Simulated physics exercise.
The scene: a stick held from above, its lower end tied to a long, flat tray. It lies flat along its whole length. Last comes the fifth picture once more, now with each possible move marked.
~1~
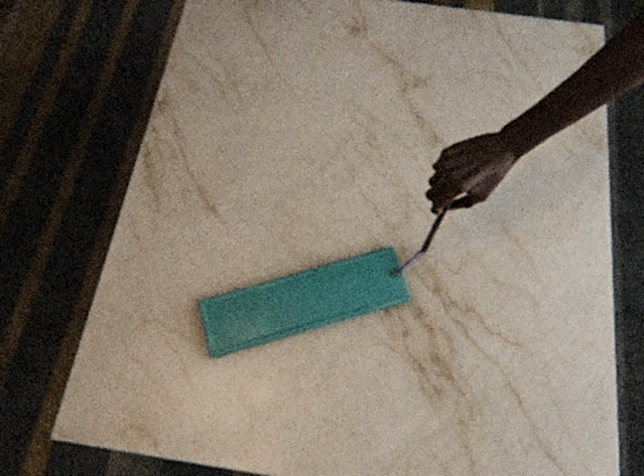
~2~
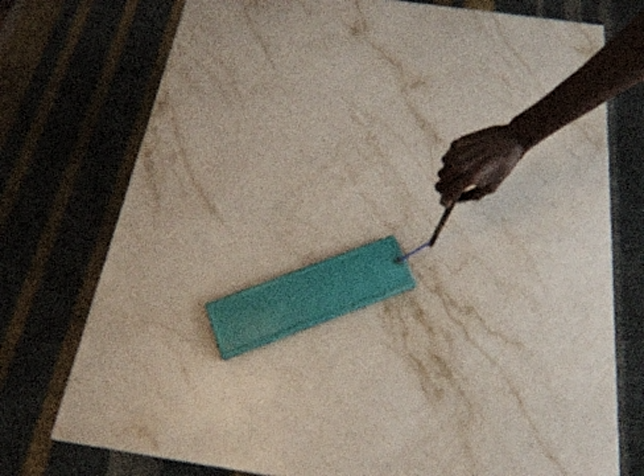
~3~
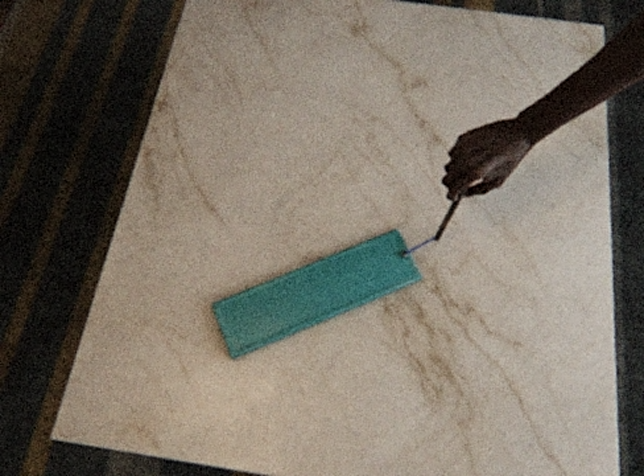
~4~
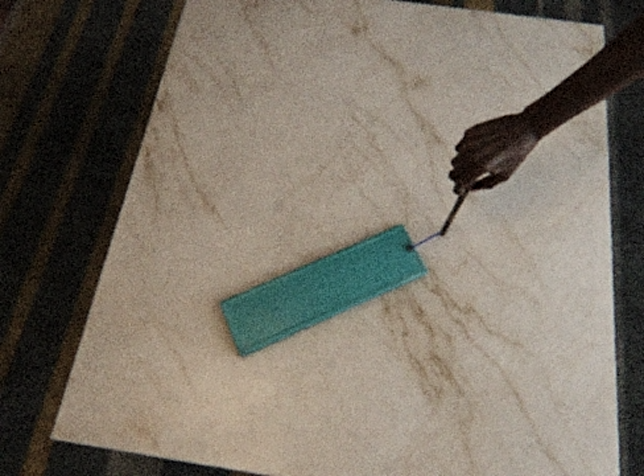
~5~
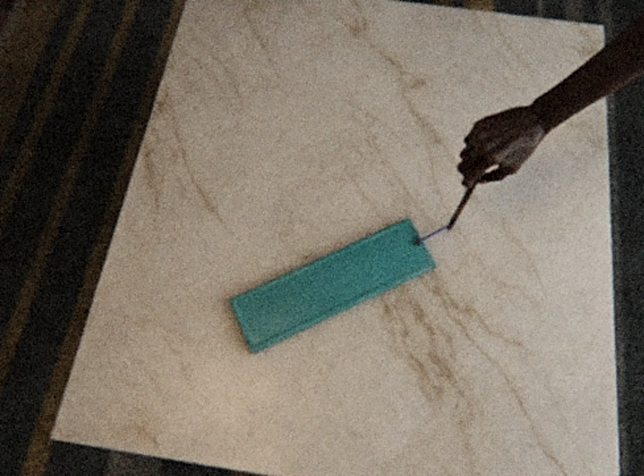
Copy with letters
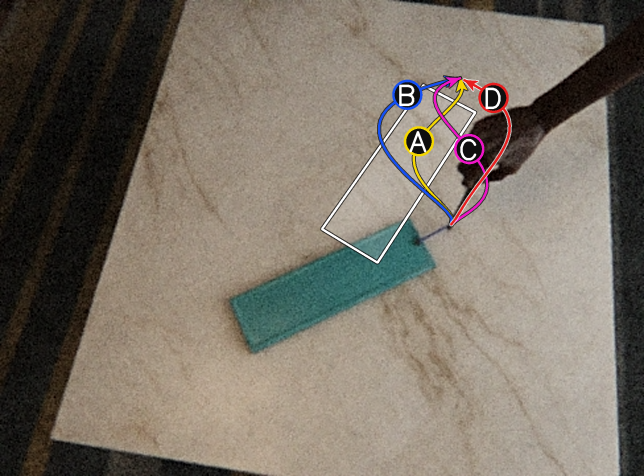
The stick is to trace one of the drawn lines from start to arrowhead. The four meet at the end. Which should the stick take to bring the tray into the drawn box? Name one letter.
Path A.
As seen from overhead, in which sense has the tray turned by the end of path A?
Anticlockwise.
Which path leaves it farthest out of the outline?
That is D.
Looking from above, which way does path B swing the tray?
Anticlockwise.
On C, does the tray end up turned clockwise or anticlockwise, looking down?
It turns anticlockwise.
On the marked copy, A from (451, 224) via (419, 141) to (460, 78); B from (451, 224) via (381, 139) to (458, 79); C from (451, 224) via (469, 149) to (460, 78); D from (451, 224) via (503, 148) to (464, 80); the outline at (402, 168).
With A. Early on, foot of the stick (415, 171), middle of the tray (342, 263).
Further on, foot of the stick (439, 118), middle of the tray (373, 210).
At the end, foot of the stick (460, 79), middle of the tray (403, 168); it lies in the outline.
As for the rest, B leaves its middle at (387, 158); C leaves its middle at (412, 172); D leaves its middle at (436, 178).
